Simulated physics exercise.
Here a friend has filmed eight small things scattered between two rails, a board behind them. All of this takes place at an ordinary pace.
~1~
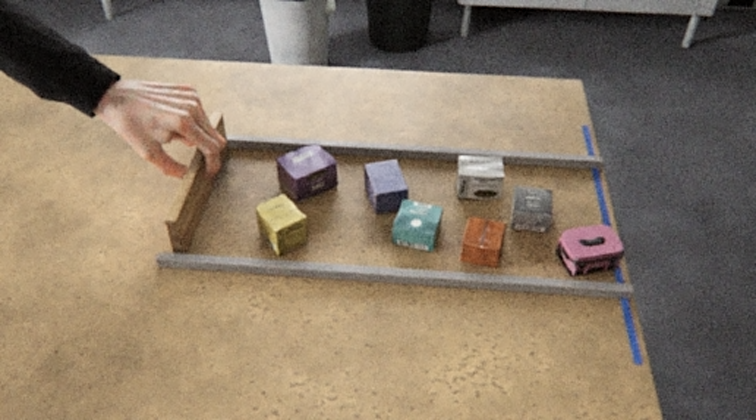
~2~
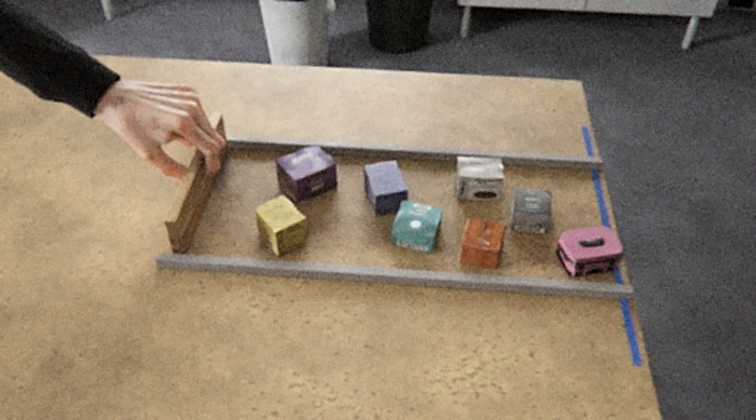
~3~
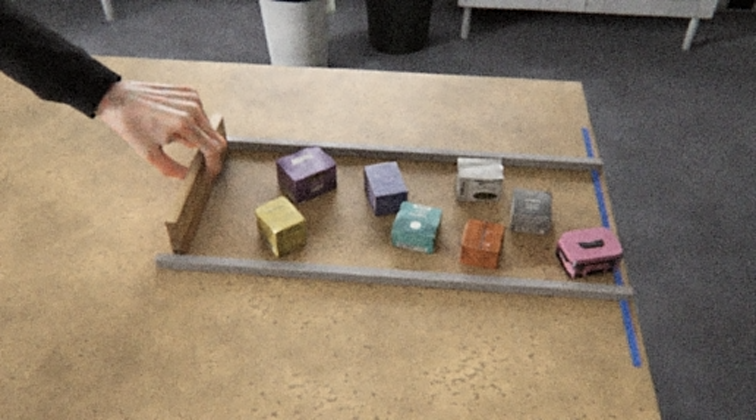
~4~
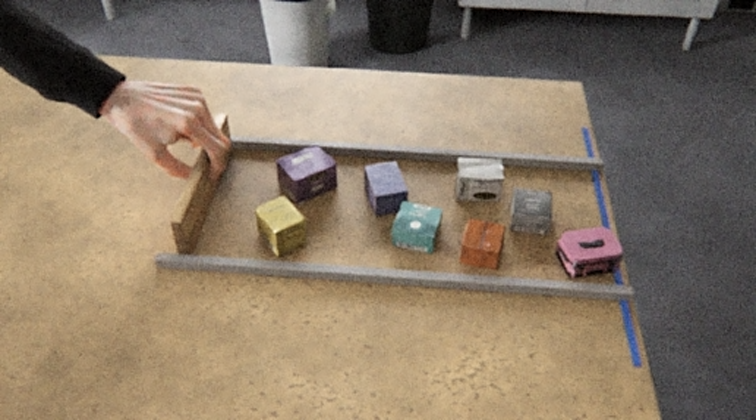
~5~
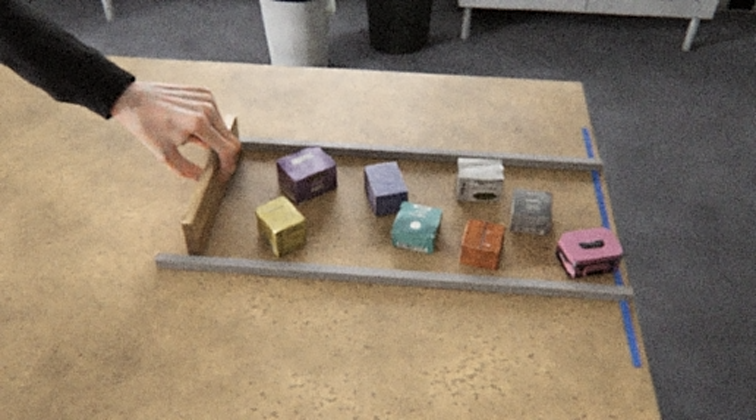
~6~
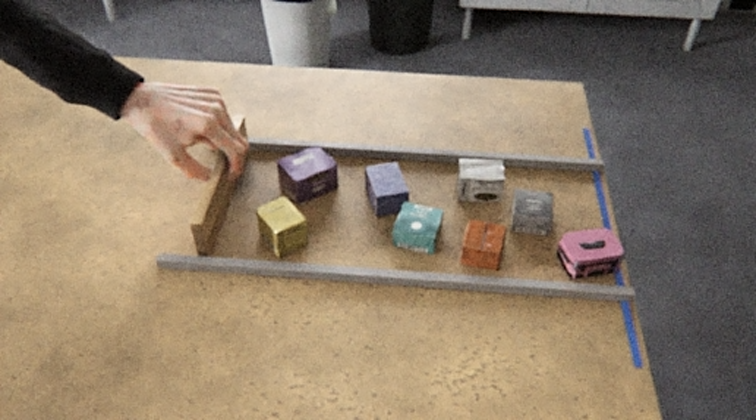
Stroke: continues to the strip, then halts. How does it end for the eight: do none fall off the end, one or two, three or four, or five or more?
From what I see, the table loses at least five of them.
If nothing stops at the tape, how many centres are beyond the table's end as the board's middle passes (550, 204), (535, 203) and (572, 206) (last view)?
By position: 4 / 3 / 5.
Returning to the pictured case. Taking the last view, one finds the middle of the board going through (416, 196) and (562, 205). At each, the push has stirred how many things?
The counts are 6 and 8.
Soon after, none off yet; pink case at rest near (589, 254); grey box at rest near (532, 212); orange box at rest near (483, 245).
Then, none off yet; pink case at rest near (589, 254); grey box moving near (536, 213); orange box moved about its own width near (536, 249).
Further on, one off so far; pink case falling; grey box tipped well over near (639, 232); orange box tipped a little near (646, 262).
By the end, the number that fall off is five or more; fallen, yellow box, purple box, blue block, turquoise box, white box, orange box, grey box and pink case.
